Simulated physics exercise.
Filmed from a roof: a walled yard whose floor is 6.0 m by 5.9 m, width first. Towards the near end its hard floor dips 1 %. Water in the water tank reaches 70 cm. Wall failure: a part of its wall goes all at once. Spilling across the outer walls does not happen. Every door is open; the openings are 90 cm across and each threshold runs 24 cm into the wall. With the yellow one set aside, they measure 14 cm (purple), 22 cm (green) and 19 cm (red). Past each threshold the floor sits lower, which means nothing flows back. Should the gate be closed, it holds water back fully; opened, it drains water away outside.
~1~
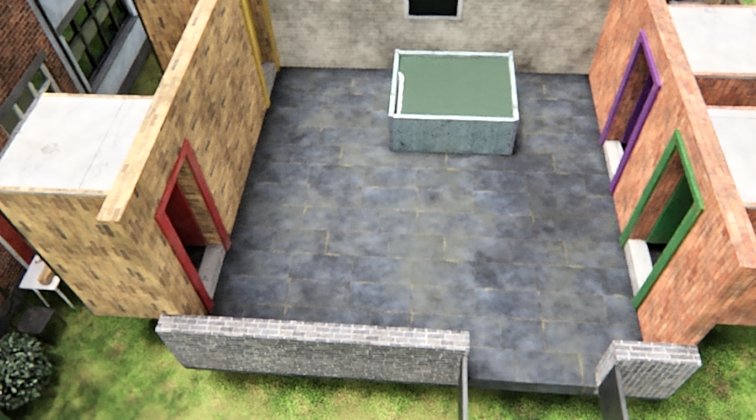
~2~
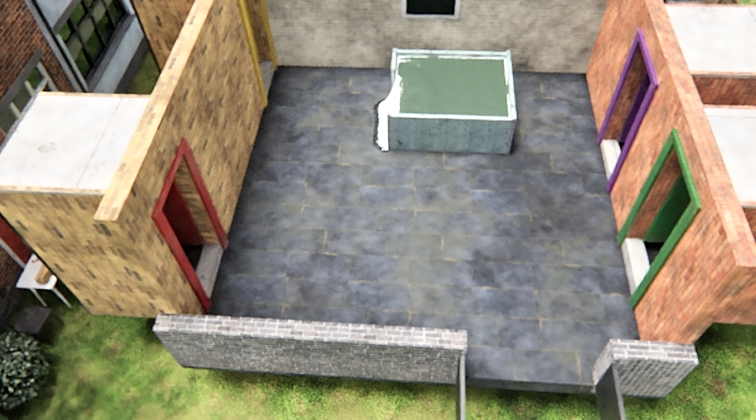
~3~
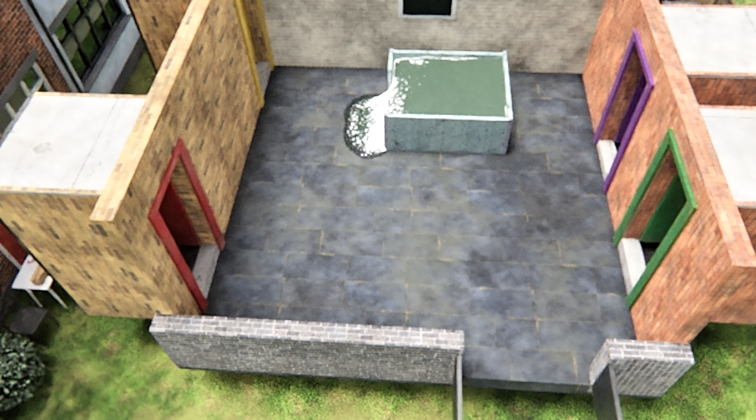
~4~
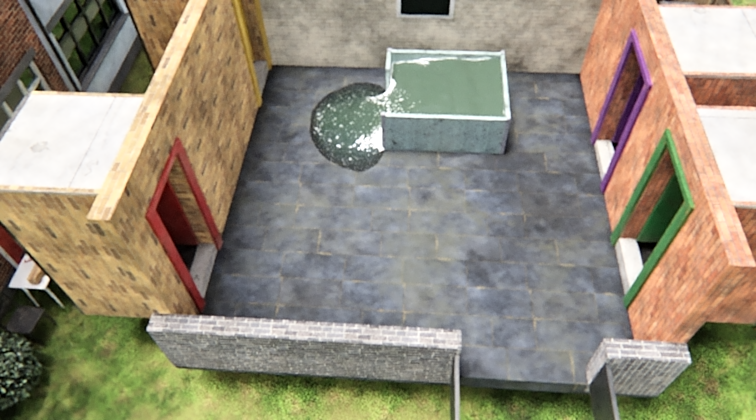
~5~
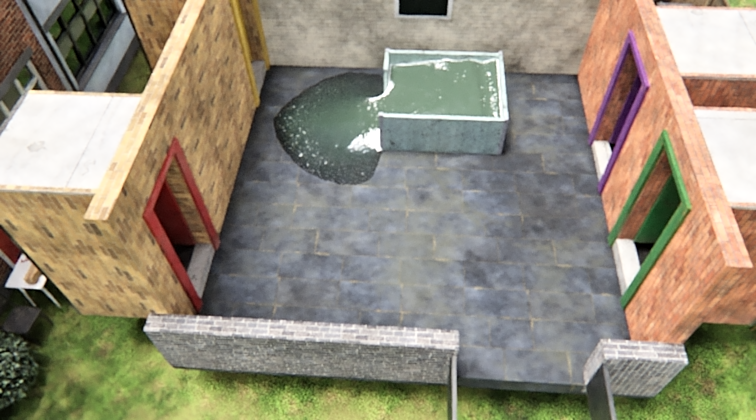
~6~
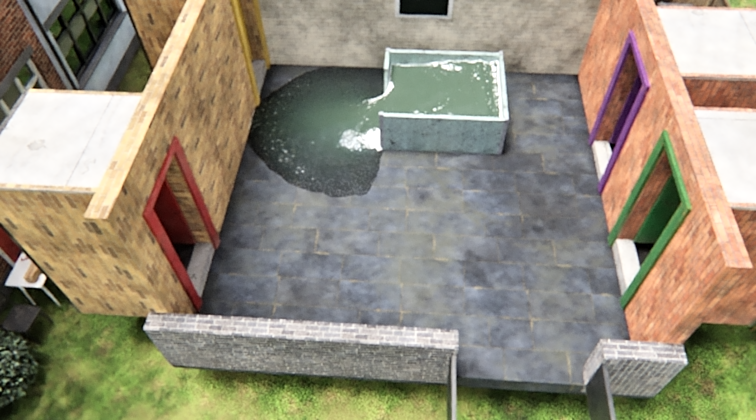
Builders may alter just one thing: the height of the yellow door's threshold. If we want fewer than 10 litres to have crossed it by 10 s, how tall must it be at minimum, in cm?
It needs to be roughly 27 cm tall.
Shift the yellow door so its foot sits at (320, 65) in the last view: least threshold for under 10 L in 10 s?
About 14.5 cm.
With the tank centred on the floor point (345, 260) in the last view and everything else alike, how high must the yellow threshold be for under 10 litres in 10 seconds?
Then it needs to be around 6.5 cm high.
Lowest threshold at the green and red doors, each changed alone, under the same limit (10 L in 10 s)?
Close to 8.5 cm (green) and close to 12.0 cm (red).
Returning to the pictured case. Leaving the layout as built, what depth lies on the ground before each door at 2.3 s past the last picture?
Yellow door 23 cm, red door 10 cm, green door 0 cm, purple door 0 cm.
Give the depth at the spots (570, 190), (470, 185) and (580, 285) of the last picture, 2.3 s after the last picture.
Ordered as asked: 0, 0, 0 cm.
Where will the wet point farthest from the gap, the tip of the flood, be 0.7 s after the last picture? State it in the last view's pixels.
The farthest wet point sits near (223, 225) in the last view.
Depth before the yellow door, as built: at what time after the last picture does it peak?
Some 1.4 s, more or less.
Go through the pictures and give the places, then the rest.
The first picture shows the water tank at (453, 87) is whole and still, 70 cm deep; the yellow door at (263, 43) is dry.
In the second picture, the front is at (378, 108), 0.3 m from the gap at (393, 115); 0.2 m2 of floor is wet, 70 cm left at the back.
In the third picture, water pours out at (390, 116) and has run 0.7 m, to (348, 134); about 10 cm deep outside, 70 cm at the back.
In the fourth picture, water pours out at (388, 117) and has run 1.3 m, to (315, 120); about 8 cm deep outside, 70 cm at the back.
In the fifth picture, the front is at (279, 124), 1.9 m from the gap at (386, 117); 3.6 m2 of floor is wet, 63 cm left at the back.
In the sixth picture, the gap is at (386, 116), the front 2.4 m out at (249, 134); the back of the water tank holds 59 cm; 0.4 m in a straight line remain to the yellow door at (253, 40).
Then, 0.7 s after the last picture water covers 25 % of the floor, deepest (36 cm) near (268, 68); 24 cm at the yellow door, 0 litres in over its 23 cm threshold.
Then, 2.3 s after the last picture water covers 35 % of the floor, deepest (32 cm) near (193, 330); 23 cm at the yellow door, 22 litres in over its 23 cm threshold.
Then, 9.3 s after the last picture water covers 95 % of the floor, deepest (12 cm) near (619, 369); 5 cm at the yellow door, 23 litres in over its 23 cm threshold.
At the yellow door as built, the water peaked near 32 cm, 1.3 s after the last picture.
With a threshold of 24.5 cm, 17 litres would have come in within the 10 s; with 33 cm, 1 litre. So under 10 litres takes about 27 cm.
